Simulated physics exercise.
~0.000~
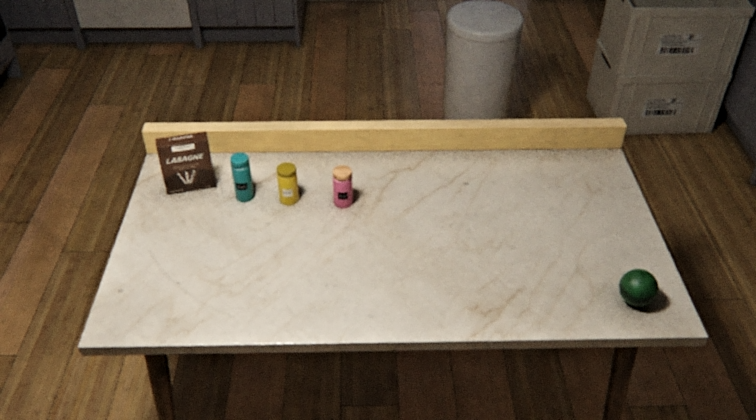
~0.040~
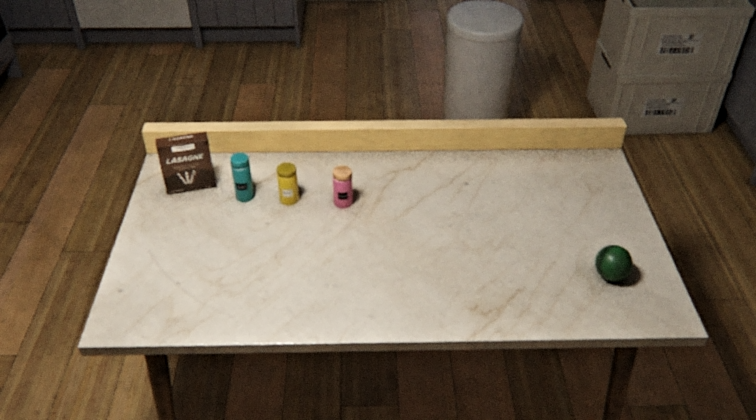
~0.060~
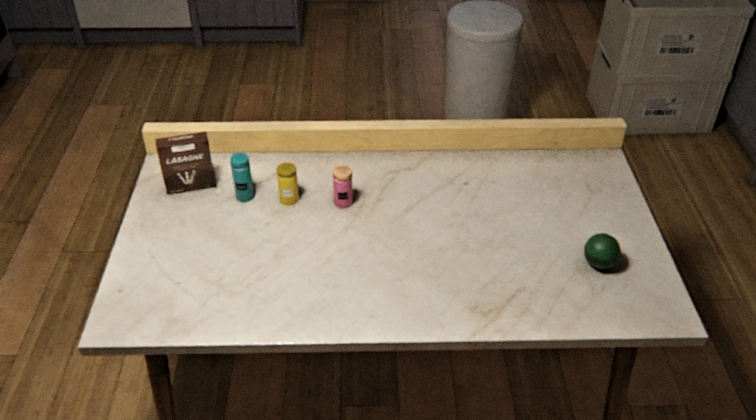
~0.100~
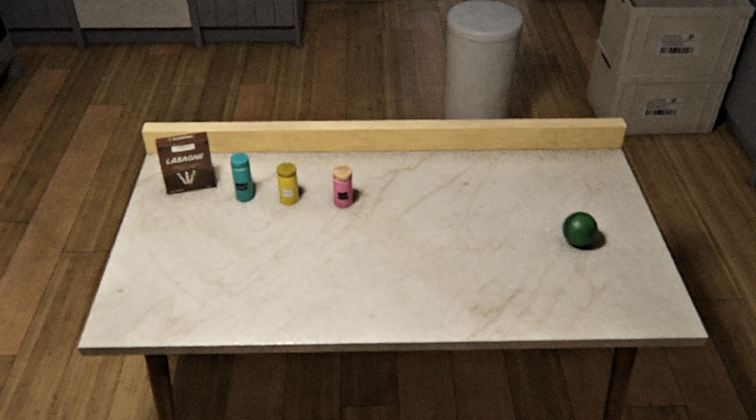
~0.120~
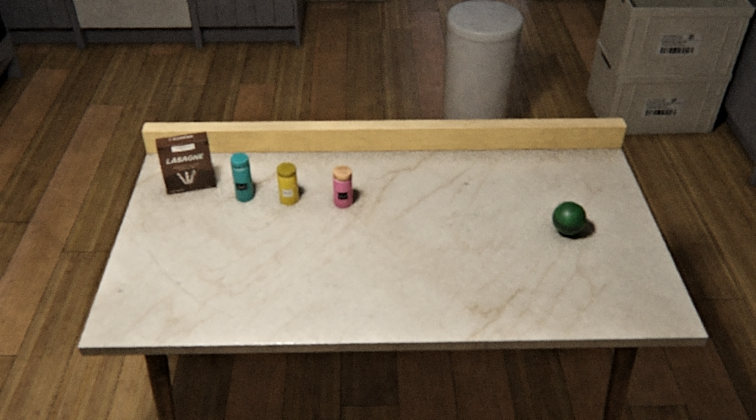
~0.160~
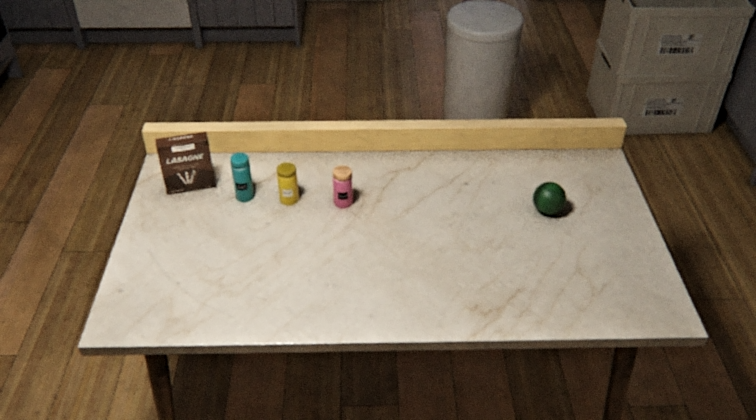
A green ball rolls away and to the left across a table with a brown packet and three shakers.
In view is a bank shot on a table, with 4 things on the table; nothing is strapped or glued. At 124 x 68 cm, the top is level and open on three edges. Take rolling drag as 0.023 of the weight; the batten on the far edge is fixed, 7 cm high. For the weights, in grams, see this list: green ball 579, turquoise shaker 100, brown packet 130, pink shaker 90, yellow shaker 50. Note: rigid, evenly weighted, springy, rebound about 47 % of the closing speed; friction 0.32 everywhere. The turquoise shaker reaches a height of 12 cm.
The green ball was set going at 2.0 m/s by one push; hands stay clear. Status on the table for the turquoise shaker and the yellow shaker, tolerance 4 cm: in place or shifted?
In the end turquoise shaker: In place; yellow shaker: In place.
By 0.56 s, green ball near (440, 183).
By 1.46 s, green ball near (236, 274).
By 2.36 s, things are still on the move.
When it is over (2.7 s), all 4 within 4 cm of the start. End places, in pixels of the last picture, turquoise shaker near (242, 178), yellow shaker near (288, 184).
